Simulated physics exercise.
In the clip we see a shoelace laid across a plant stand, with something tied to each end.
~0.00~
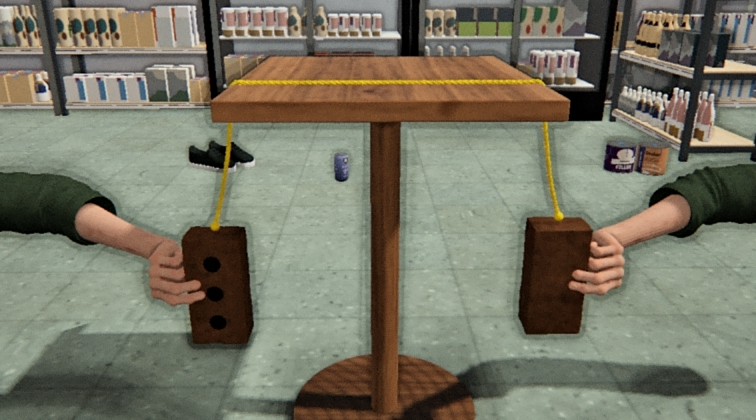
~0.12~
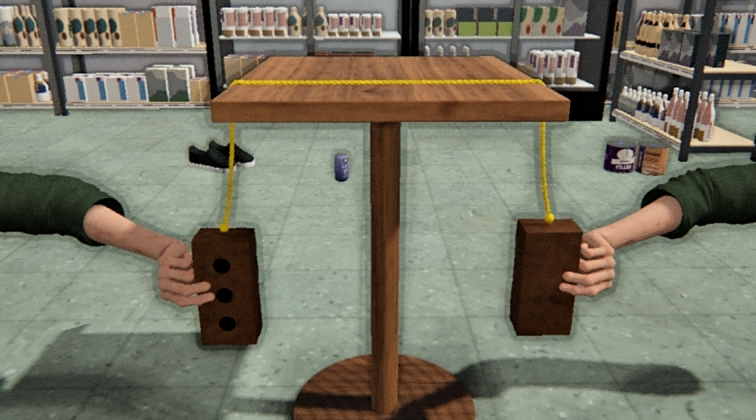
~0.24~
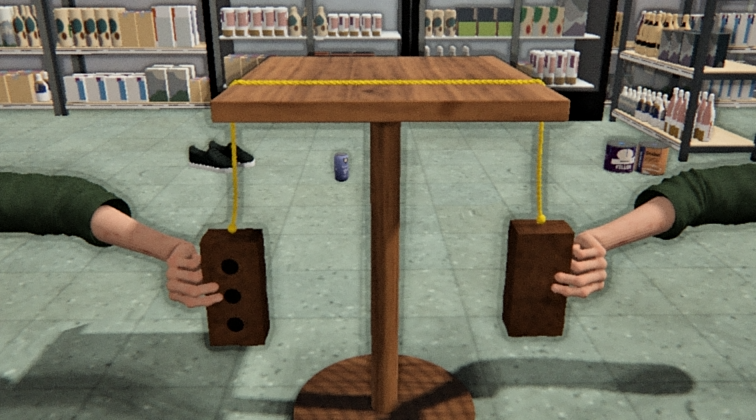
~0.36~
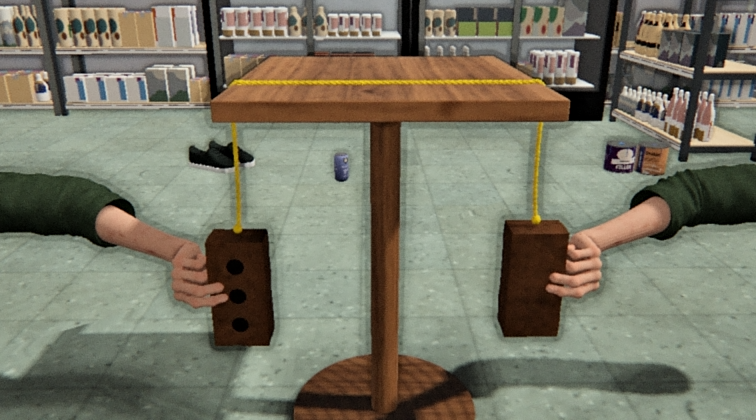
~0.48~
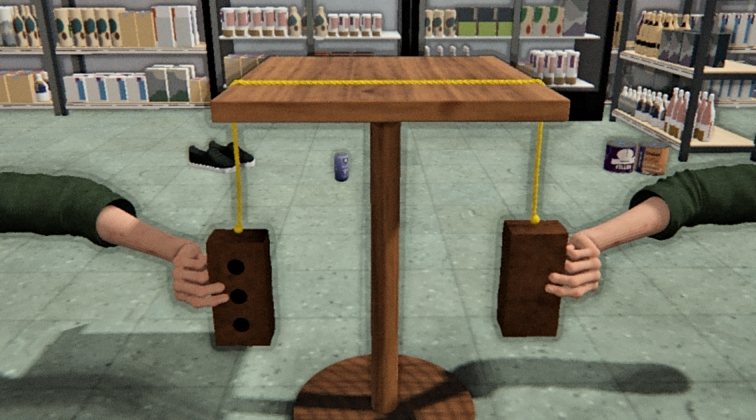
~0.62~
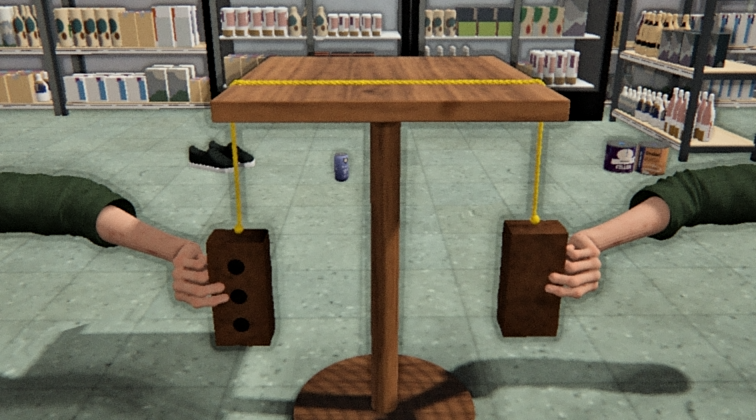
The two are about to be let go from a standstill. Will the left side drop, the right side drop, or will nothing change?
Expect it to hold its place once freed.
By 1.06 s, left brick at the same height near (250, 288); right brick at the same height near (523, 280).
By 1.74 s, left brick at the same height near (244, 288); right brick at the same height near (529, 280).
When it is over, left brick at the same height near (253, 288); right brick at the same height near (521, 280). The shoelace keeps its balance.
